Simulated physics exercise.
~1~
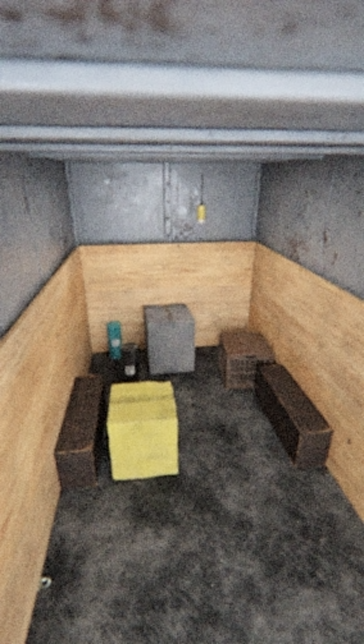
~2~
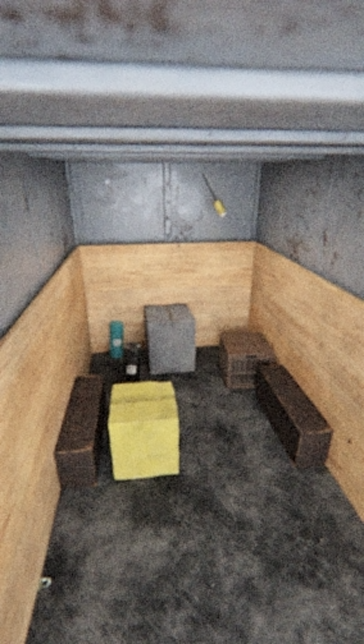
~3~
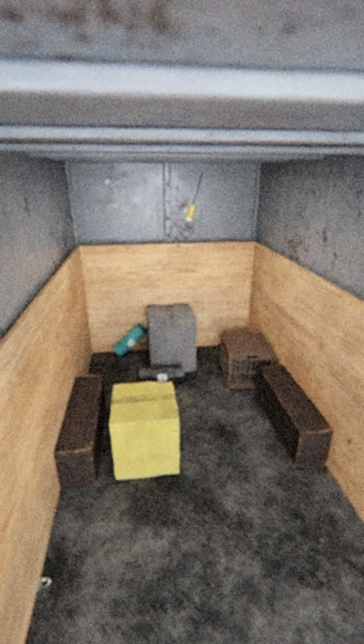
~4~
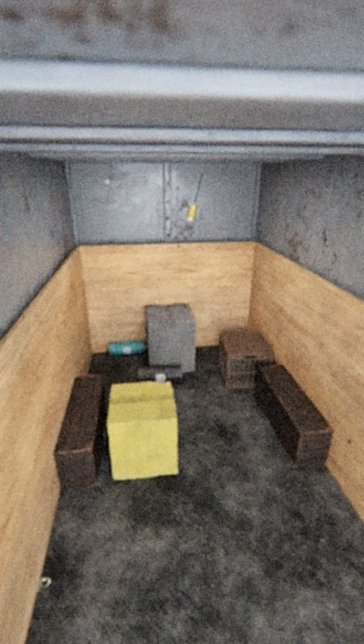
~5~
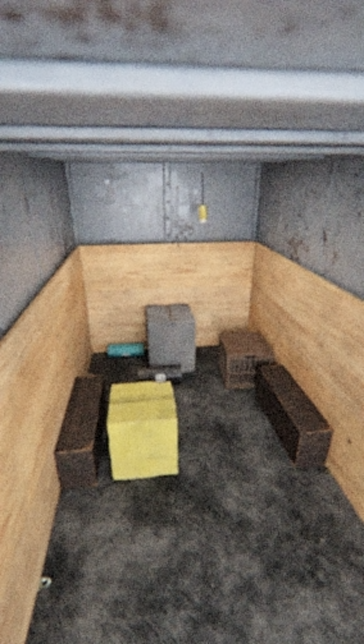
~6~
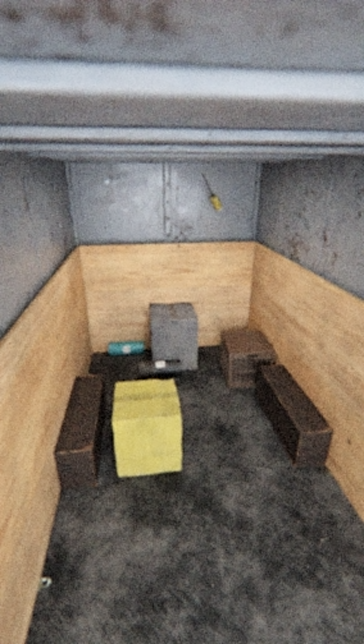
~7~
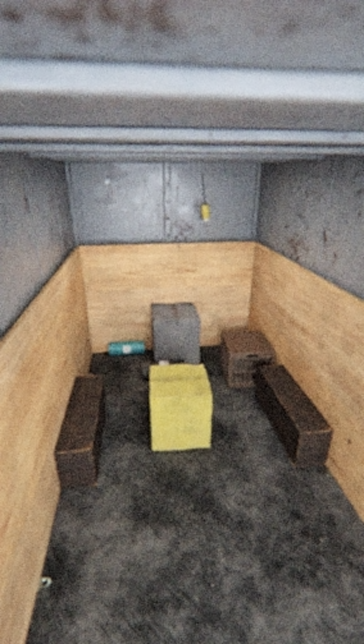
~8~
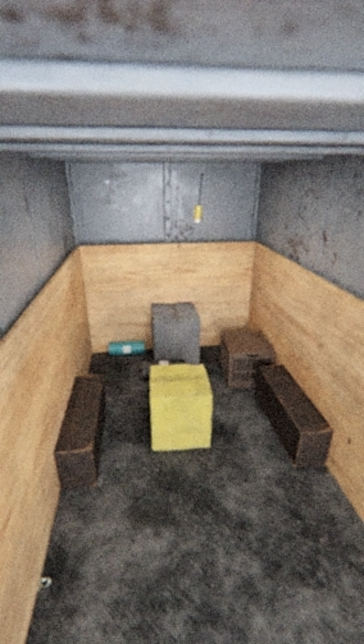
Turquoise and black canisters tip onto their sides, then the yellow box slides right and backward.
